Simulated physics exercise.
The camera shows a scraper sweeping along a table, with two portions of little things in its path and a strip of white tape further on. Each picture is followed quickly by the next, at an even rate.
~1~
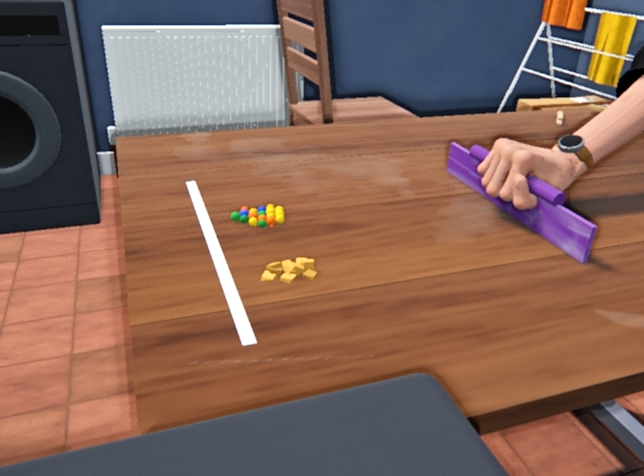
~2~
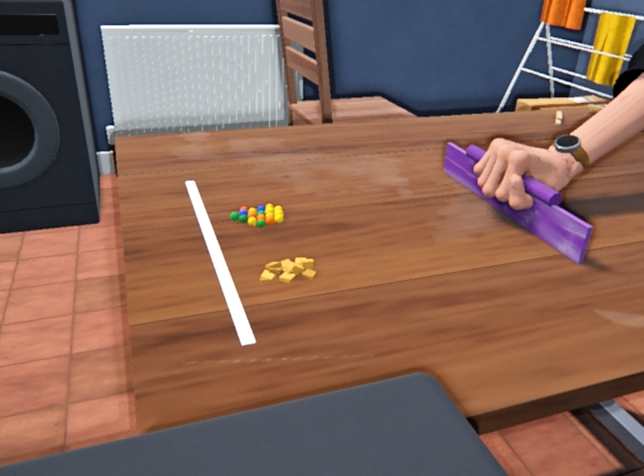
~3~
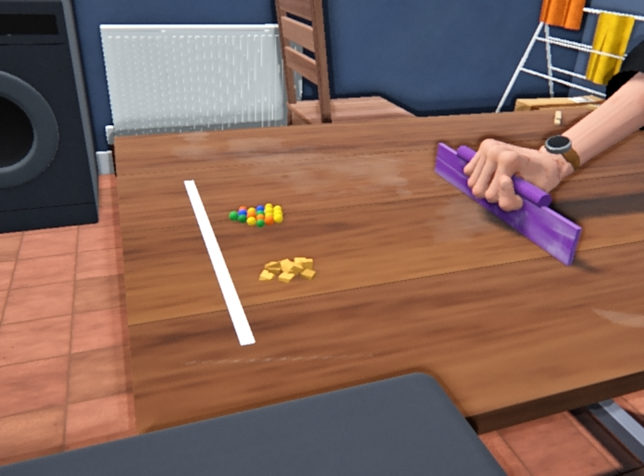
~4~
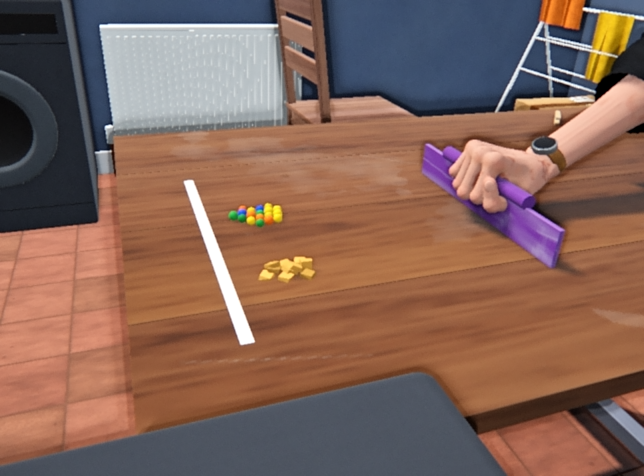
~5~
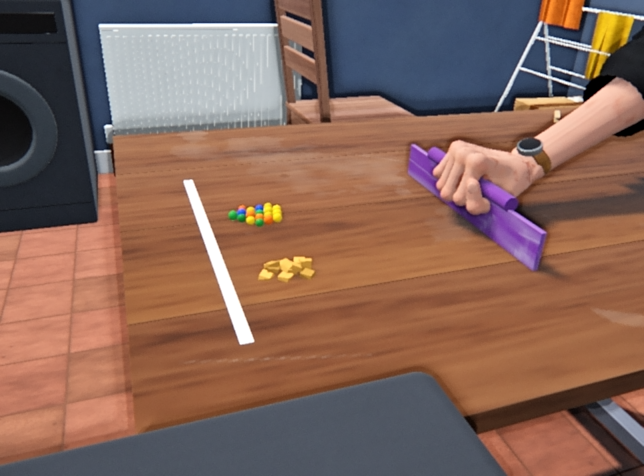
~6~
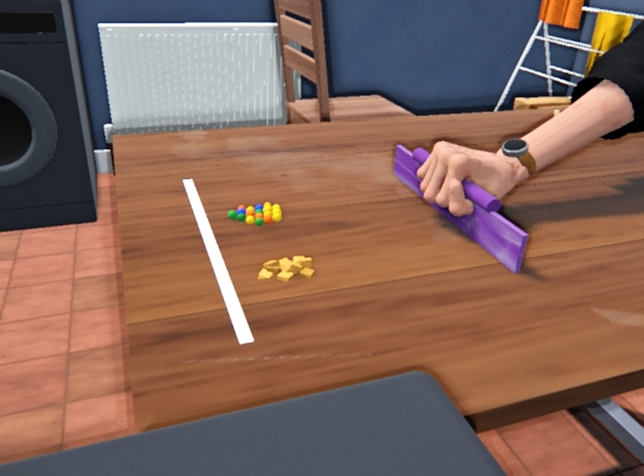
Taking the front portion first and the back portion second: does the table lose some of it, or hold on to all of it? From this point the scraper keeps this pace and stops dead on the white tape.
At the end, the front portion never goes over. The back portion partly goes over.
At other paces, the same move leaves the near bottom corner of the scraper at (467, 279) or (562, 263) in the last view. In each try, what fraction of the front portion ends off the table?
Try 1: Around 0 percent; try 2: Around 0 percent.
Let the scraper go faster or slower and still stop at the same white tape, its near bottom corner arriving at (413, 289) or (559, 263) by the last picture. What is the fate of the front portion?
First it loses pieces over the edge, then it all stops short of the edge.
Then, 0.41 s past the last view, scraper still moving, near (331, 195); front portion all on the table, its front near (266, 275); back portion all on the table, its front near (233, 215).
Then, 0.84 s past the last view, scraper stopped at the white tape; front portion all on the table, its front near (168, 285); back portion all on the table, its front near (171, 242).
Then, 1.12 s past the last view, scraper stopped at the white tape; front portion all on the table, its front near (163, 286); back portion about two thirds over the edge.
Finally, scraper stopped at the white tape; front portion all on the table, its front near (163, 286); back portion all over the edge.
